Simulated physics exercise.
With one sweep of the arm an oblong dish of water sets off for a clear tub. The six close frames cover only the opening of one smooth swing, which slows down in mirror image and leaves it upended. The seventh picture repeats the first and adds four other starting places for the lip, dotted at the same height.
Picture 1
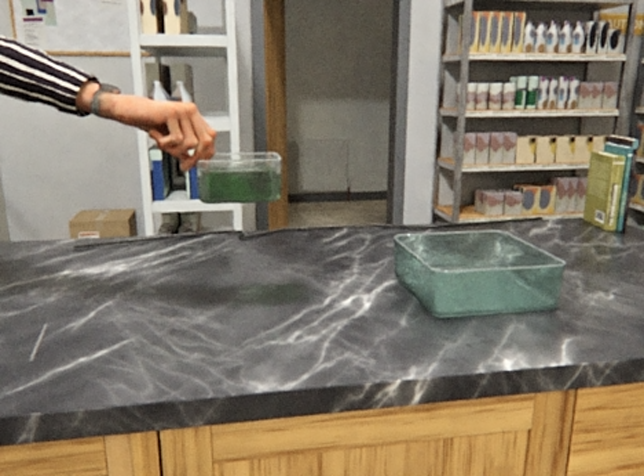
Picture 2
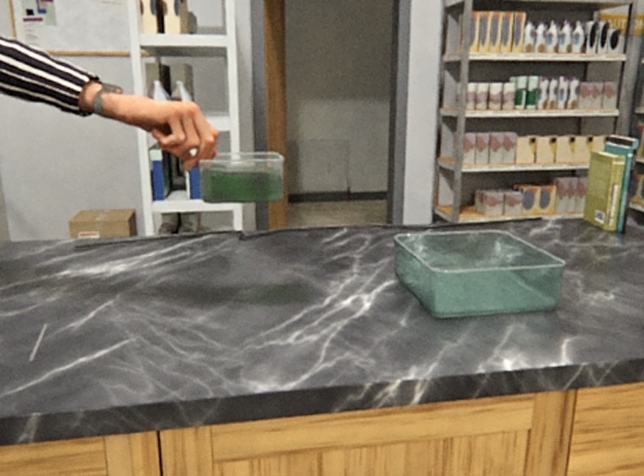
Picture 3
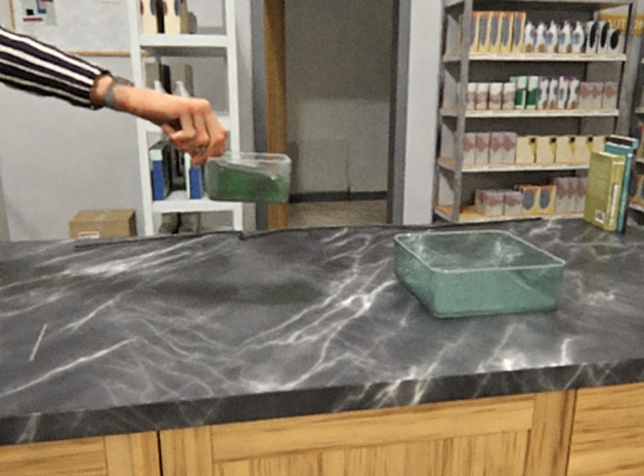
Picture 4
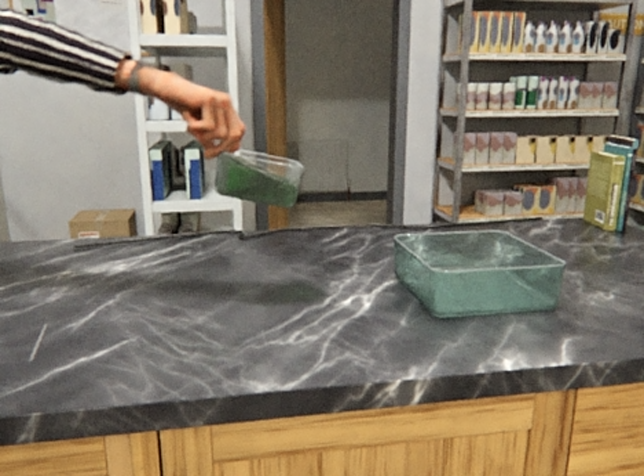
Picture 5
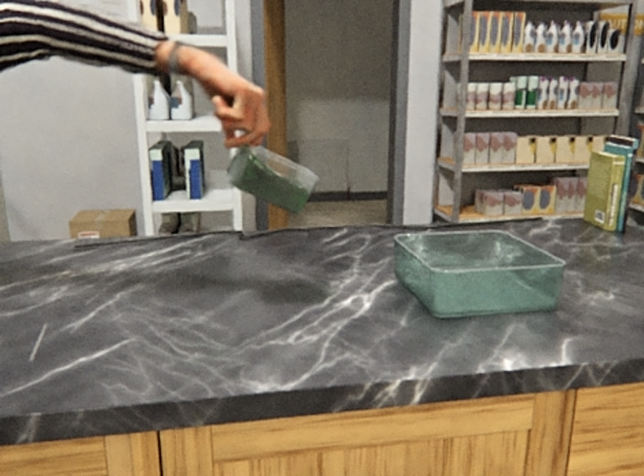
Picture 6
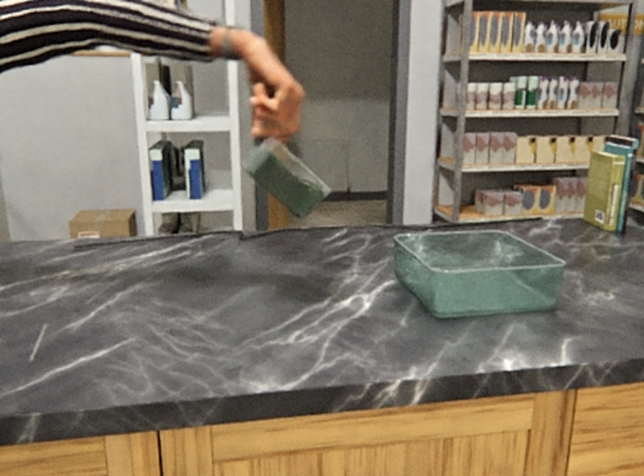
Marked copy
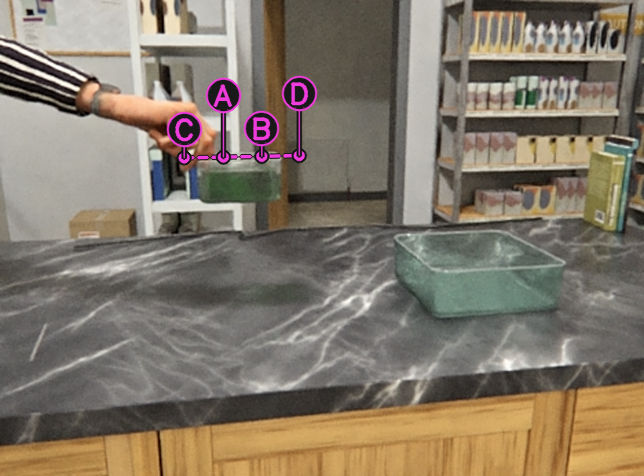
A room with shelves of small packages and a doorway at the back is seen from in front of a dark, white-veined marble counter with wooden panels below. A clear greenish tub sits right of centre near some upright books, while a hand in a black-and-white striped sleeve holds a small oblong dish of green-tinted water at left. The arm moves right, tilting the dish steeply rightward, as the camera stays still.
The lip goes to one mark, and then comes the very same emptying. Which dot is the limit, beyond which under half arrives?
Dot D just does it.
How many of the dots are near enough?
One.
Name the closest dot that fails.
It is B.
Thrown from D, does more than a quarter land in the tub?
Yes, clearly.
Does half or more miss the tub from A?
Yes.
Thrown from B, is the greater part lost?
Yes, it does.
On the marked copy, A at (223, 157); B at (261, 156); C at (184, 157); D at (299, 155).
With A, about 0 % lands in the tub, 98 % falls short.
With B, about 14 % lands in the tub, 81 % falls short and 5 % goes beside or beyond.
With C, about 0 % lands in the tub, 100 % falls short.
With D, about 68 % lands in the tub, 6 % falls short and 26 % goes beside or beyond.
